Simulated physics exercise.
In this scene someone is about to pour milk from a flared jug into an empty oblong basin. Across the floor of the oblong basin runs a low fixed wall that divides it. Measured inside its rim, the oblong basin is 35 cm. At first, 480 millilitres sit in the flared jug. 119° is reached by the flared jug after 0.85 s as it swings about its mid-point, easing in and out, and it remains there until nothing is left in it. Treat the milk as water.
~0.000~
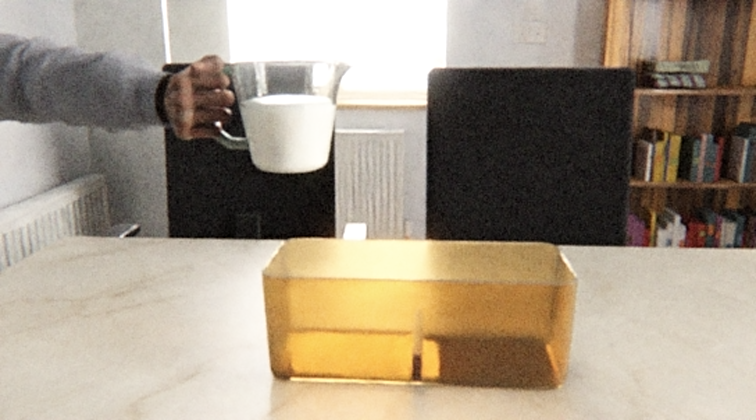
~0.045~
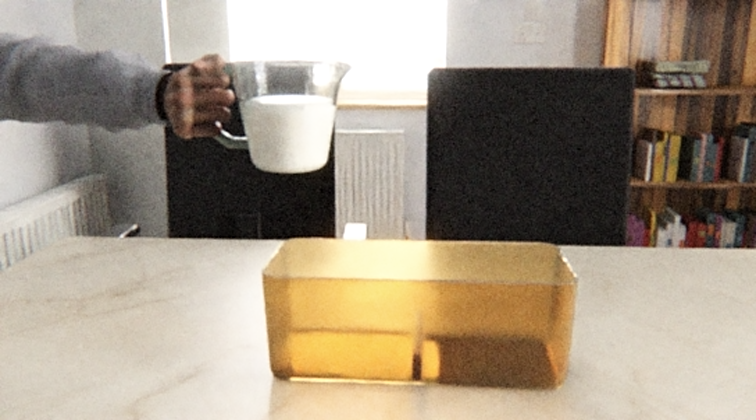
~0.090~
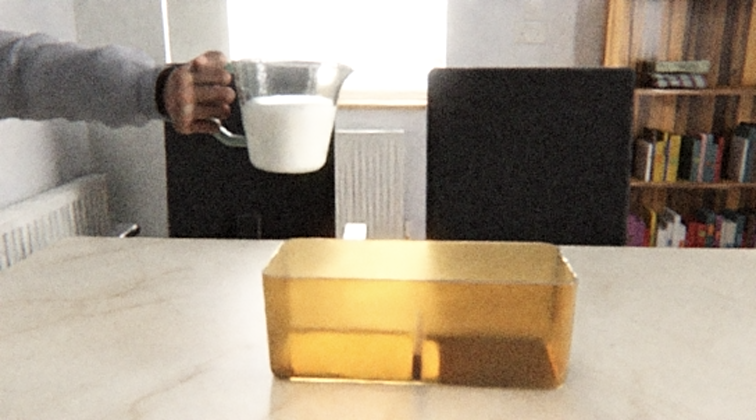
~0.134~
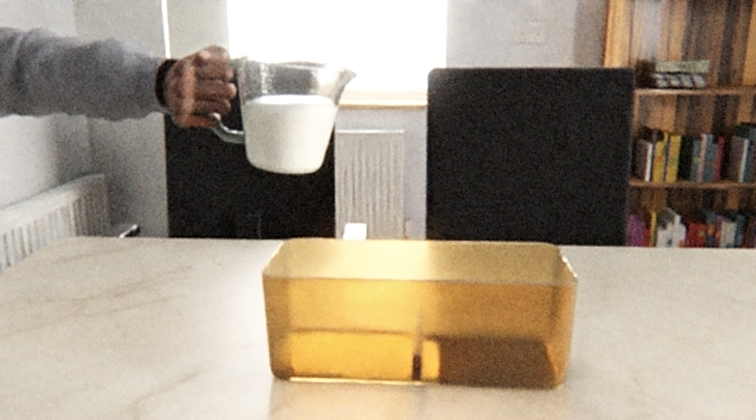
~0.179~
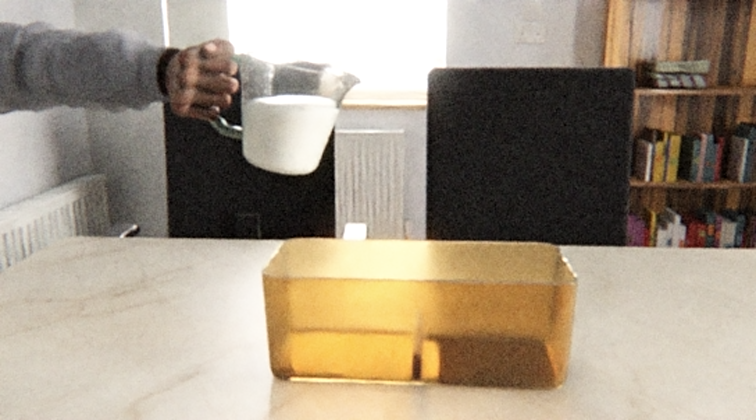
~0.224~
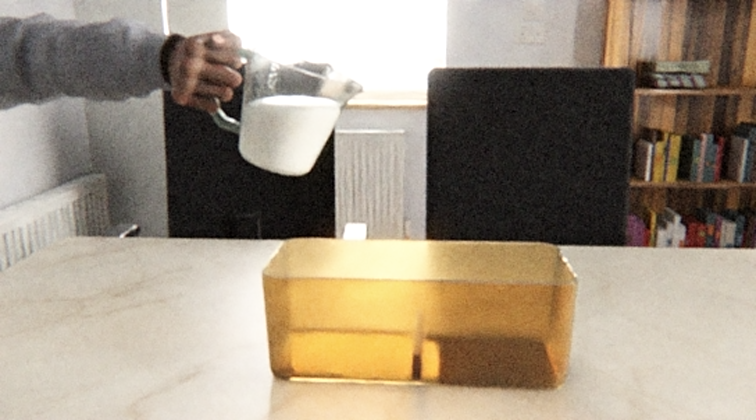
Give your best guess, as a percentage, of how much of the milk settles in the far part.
I would say 16 per cent of it settles there.
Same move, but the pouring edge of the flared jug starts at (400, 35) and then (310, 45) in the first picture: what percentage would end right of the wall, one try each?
Try 1: 80 %; try 2: 10 %.
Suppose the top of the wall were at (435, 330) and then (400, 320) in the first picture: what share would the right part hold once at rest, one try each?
Respectively 10 and 45 %.
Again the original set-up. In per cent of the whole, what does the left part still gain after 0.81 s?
Around 5 in a hundred.
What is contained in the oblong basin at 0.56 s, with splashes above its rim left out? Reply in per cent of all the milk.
I reckon close to 3 percent of it.
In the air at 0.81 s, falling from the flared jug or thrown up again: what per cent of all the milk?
Around 12 percent of the liquid.
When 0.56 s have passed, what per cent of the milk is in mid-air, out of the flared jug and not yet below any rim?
I'd put it at about 30 percent.
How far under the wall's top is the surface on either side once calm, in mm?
Measured: Left around 16 mm, right around 30 mm.
Then, 0.56 s in, the tilt is 88° and 67 per cent is still to pour, 3 is left of the wall and 0 right of it.
Then, 0.81 s in, the tilt is 118° and 4 per cent is still to pour, 75 is left of the wall and 9 right of it.
Then, 1.07 s in, the tilt is 119° and 0 per cent is still to pour, 81 is left of the wall and 15 right of it.
Then, 1.35 s in, the tilt is 119° and 0 per cent is still to pour, 80 is left of the wall and 16 right of it.
Finally, 80 per cent lies left of the wall, 16 right of it and 4 outside.
